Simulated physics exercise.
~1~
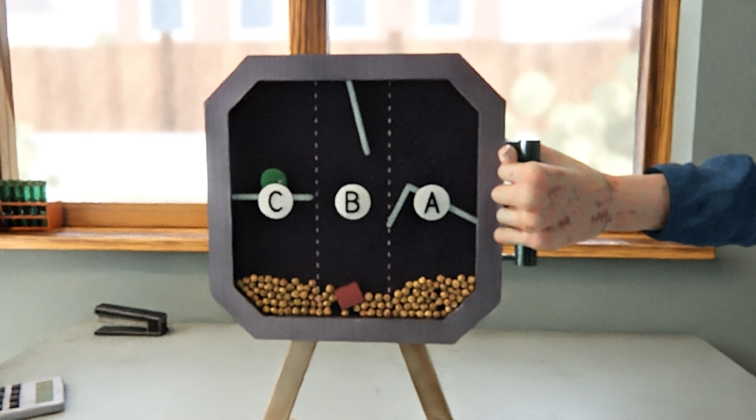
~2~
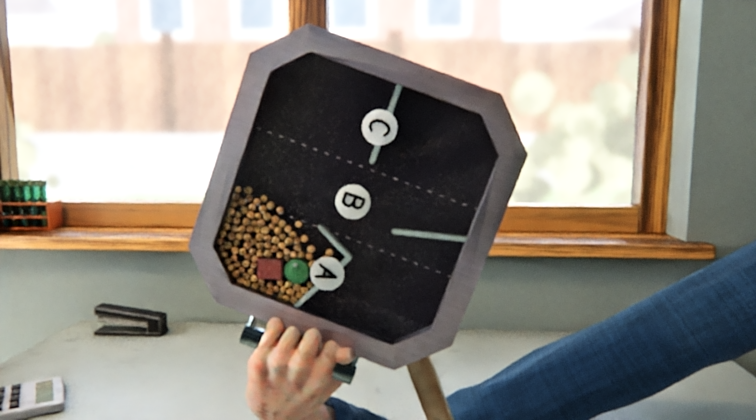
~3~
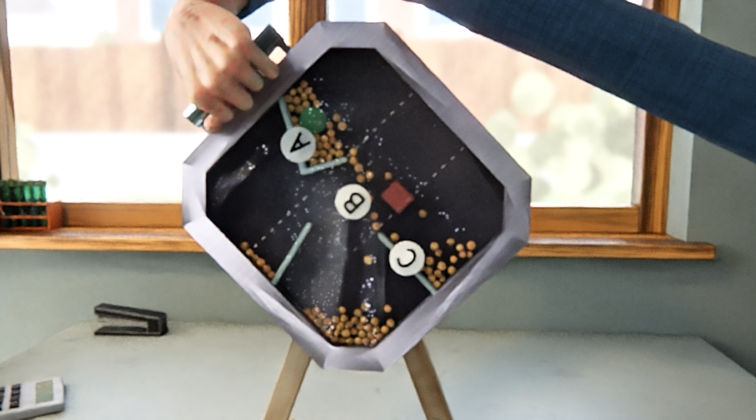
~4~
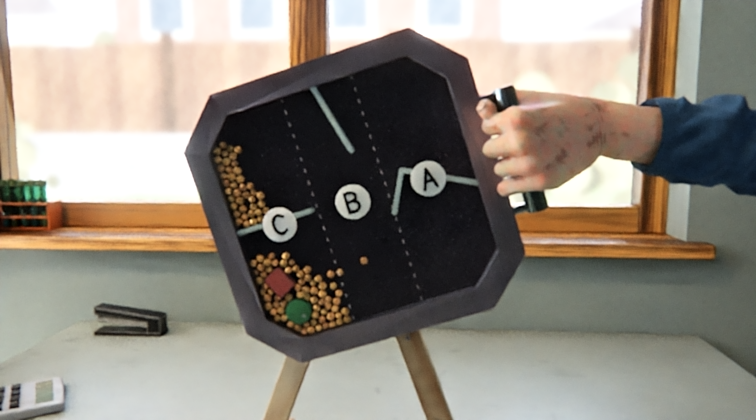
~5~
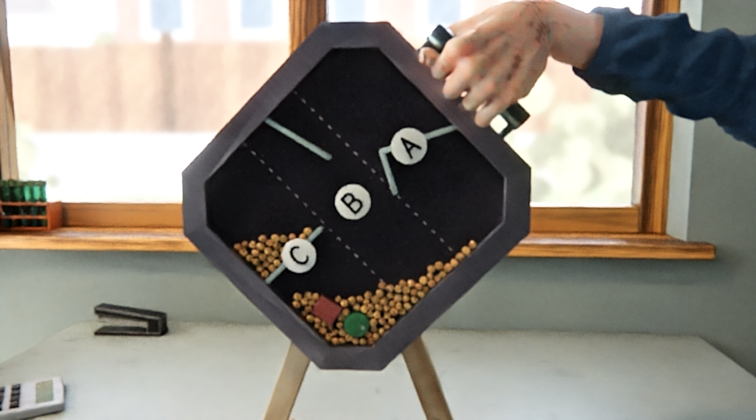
At the start, a hand grips the handle on the right of an upright, eight-sided case, with a green disc on strip C's ledge and a red block among wooden beads below B. The hand turns the case clockwise, and beads, block and disc gather near A as the handle reaches the bottom. As the handle passes the upper left, beads spill past the bars. The case comes full circle, then swings partway back counterclockwise. It ends tilted, handle at upper right, with block, disc and most beads in C, the rest in B.
